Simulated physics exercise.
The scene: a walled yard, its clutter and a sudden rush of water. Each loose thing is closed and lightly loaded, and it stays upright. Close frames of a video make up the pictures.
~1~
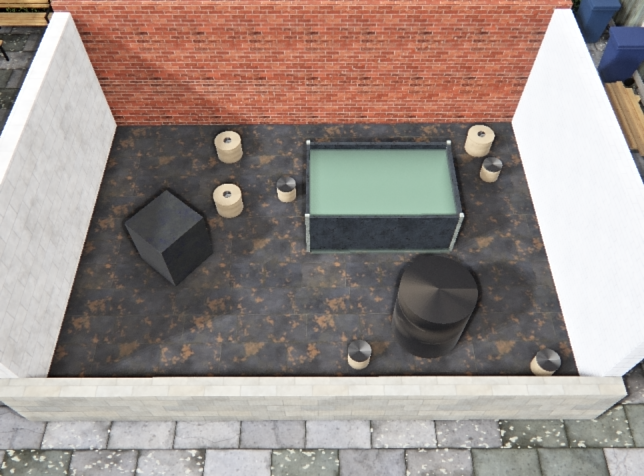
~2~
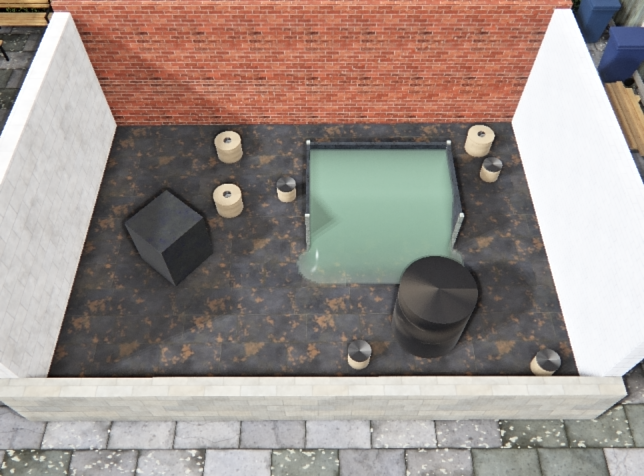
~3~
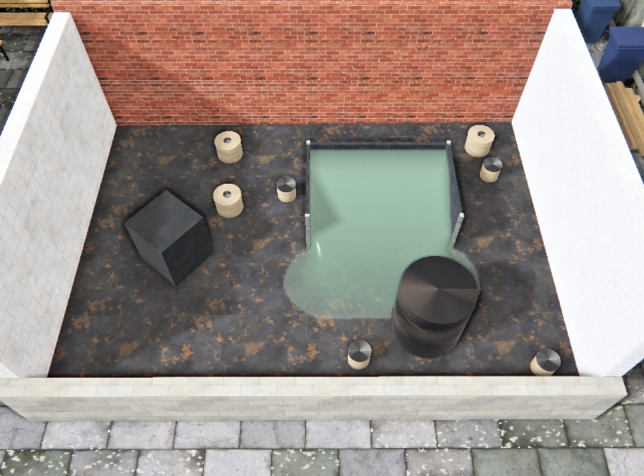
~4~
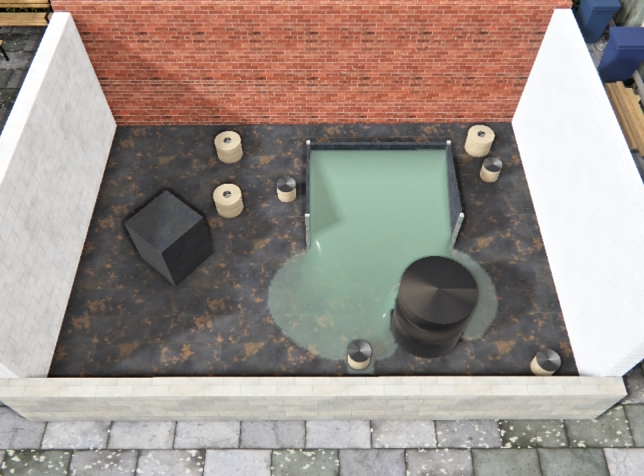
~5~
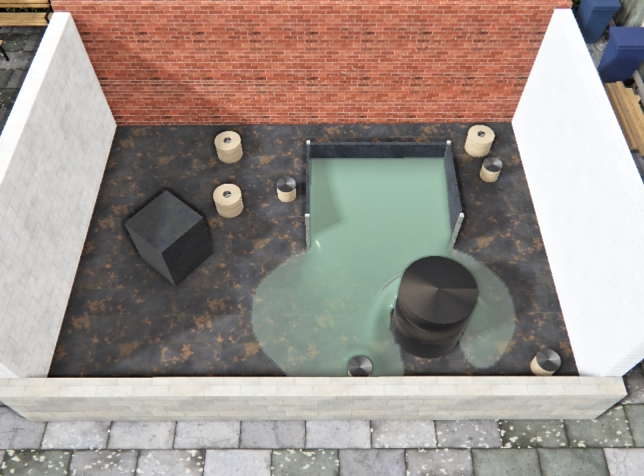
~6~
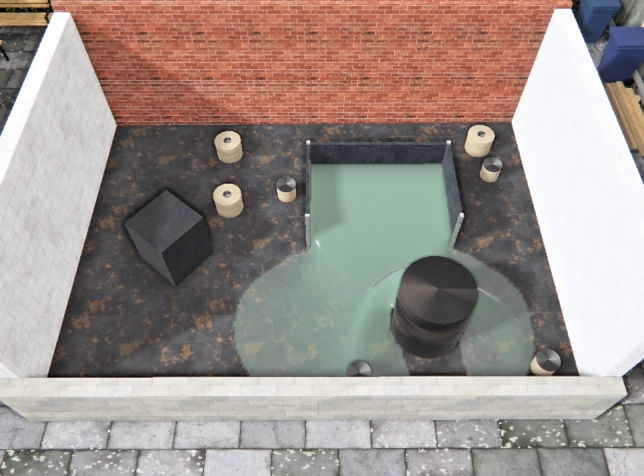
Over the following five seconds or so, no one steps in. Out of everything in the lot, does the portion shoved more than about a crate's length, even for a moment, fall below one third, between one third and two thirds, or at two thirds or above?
It is a middling share of a third to two thirds.
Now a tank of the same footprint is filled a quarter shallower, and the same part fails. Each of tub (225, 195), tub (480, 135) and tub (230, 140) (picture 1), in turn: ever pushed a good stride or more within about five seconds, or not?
In sequence: Fell short, fell short and fell short.
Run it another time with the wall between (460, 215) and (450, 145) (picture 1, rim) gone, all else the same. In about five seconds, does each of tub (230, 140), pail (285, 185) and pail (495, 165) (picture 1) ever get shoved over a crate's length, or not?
In turn: Swept aside, less than that, swept aside.
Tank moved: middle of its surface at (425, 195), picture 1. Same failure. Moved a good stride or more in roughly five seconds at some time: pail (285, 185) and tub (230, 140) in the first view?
Well, one by one: Travelled less, then travelled less.
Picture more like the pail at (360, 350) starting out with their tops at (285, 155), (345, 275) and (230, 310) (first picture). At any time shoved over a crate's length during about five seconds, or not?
Results - 1: Doesn't go far; 2: Ends up far away; 3: Ends up far away.
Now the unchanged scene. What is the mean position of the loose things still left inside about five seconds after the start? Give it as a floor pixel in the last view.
In the last view, somewhere about (336, 191).
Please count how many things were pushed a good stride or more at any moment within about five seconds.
The total is 4.
A moment on, 0 of 8 are well off their spots; 1 afloat.
Next, 1 of 8 are well off their spots; 2 afloat.
Later, 2 of 8 are well off their spots; 2 afloat.
In the end, 4 of 8 are well off their spots, and 4 have been at some point; 4 afloat.
